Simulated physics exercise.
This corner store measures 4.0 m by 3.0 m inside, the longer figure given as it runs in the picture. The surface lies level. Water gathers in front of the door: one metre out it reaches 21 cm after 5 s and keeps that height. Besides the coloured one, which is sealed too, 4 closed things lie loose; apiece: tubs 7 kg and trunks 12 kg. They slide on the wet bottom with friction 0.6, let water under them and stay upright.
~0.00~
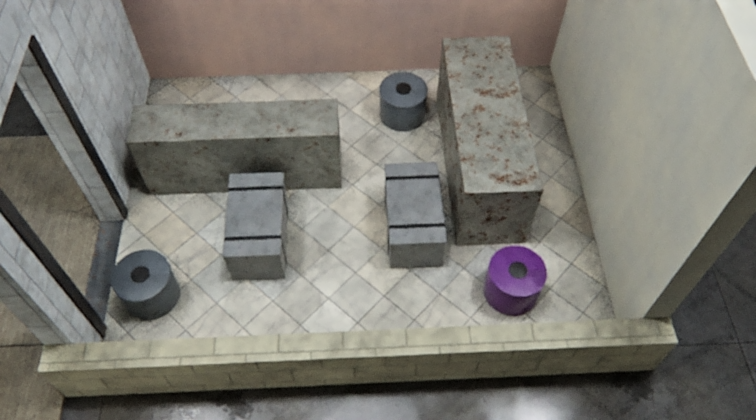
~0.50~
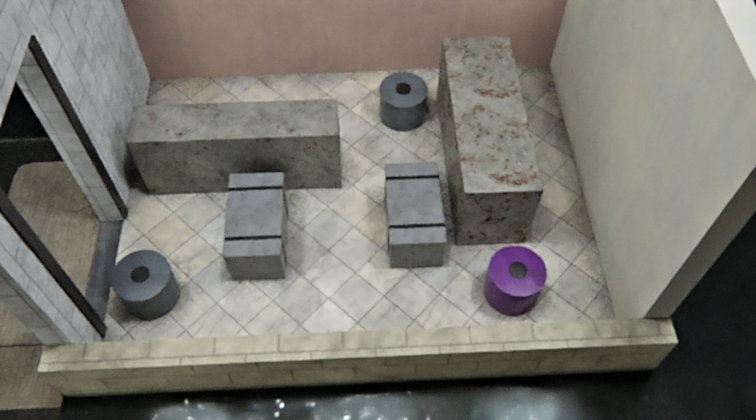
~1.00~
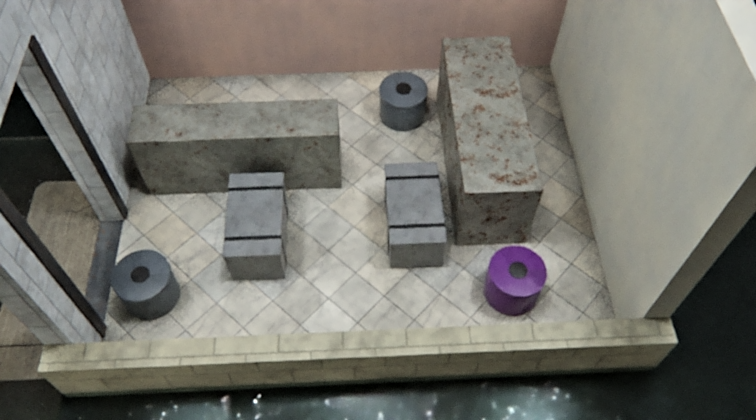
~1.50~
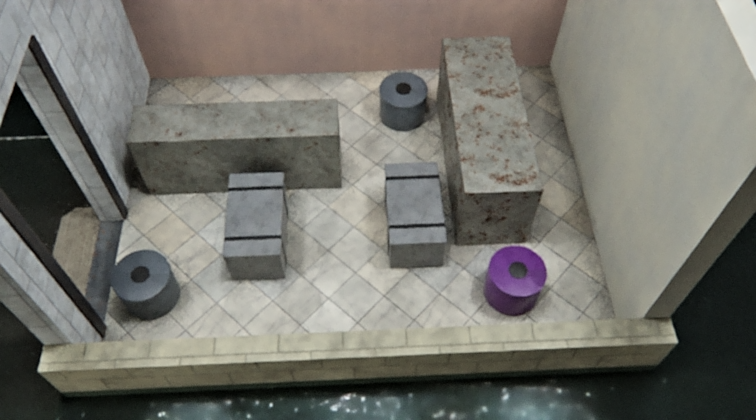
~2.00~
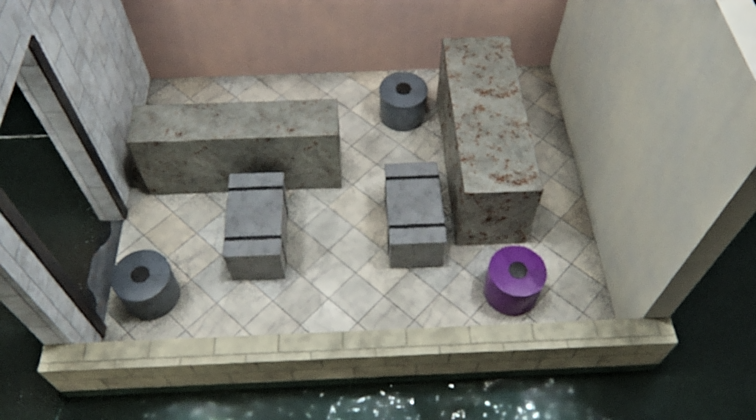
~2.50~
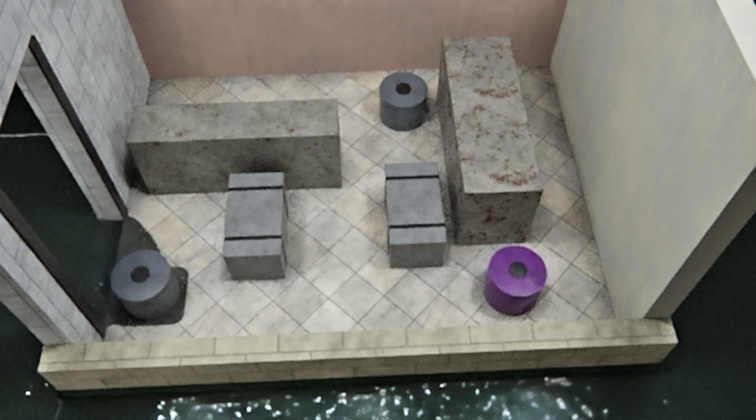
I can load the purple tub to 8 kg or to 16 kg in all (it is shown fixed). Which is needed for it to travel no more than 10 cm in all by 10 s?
For it, neither load is enough.
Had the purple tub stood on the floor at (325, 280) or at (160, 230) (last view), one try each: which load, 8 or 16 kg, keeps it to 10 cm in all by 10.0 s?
In turn: Neither is enough; neither holds.
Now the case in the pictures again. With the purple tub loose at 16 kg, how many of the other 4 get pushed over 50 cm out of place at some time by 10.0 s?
I count 4.
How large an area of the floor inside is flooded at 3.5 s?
Some 1.0 m2.
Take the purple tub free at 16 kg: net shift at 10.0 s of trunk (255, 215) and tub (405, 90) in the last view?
In that order: 150 cm, 140 cm.
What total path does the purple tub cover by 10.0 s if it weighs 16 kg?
Some 200 cm in all.
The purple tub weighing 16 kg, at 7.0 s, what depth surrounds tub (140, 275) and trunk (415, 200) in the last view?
About 11 and 10 cm.
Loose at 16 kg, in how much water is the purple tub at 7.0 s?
About 7 cm.
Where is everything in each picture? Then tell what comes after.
The purple tub at (518, 270) rests on the ground; water covers 0.0 m2; 0 of 5 have shifted, in the first frame.
The purple tub at (518, 270), on the bottom; 0.0 m2 under water; 0 of 5 have shifted, in the second frame.
The purple tub at (518, 270), on the bottom; water covers 0.0 m2; 0 of 5 have shifted, in the third frame.
The purple tub at (518, 270) rests on the ground; water covers 0.0 m2; 0 of 5 have shifted, in the fourth frame.
The purple tub at (518, 270) rests on the ground; water covers 0.0 m2; 0 of 5 have shifted, in the fifth frame.
The purple tub at (518, 270), on the bottom; 0.2 m2 under water; 0 of 5 have shifted, in the sixth frame.
After 3.5 s the purple tub would be 0 cm from its start with 8 kg and 0 cm from its start with 16 kg; 0 cm of water round it then.
After 4.5 s the purple tub would be 0 cm from its start with 8 kg and 0 cm from its start with 16 kg; 0 cm of water round it then.
After 7.0 s the purple tub would be 56 cm from its start with 8 kg and 11 cm from its start with 16 kg; 7 cm of water round it then.
After 10.0 s the purple tub would be 237 cm from its start with 8 kg and 136 cm from its start with 16 kg; 8 cm of water round it then.
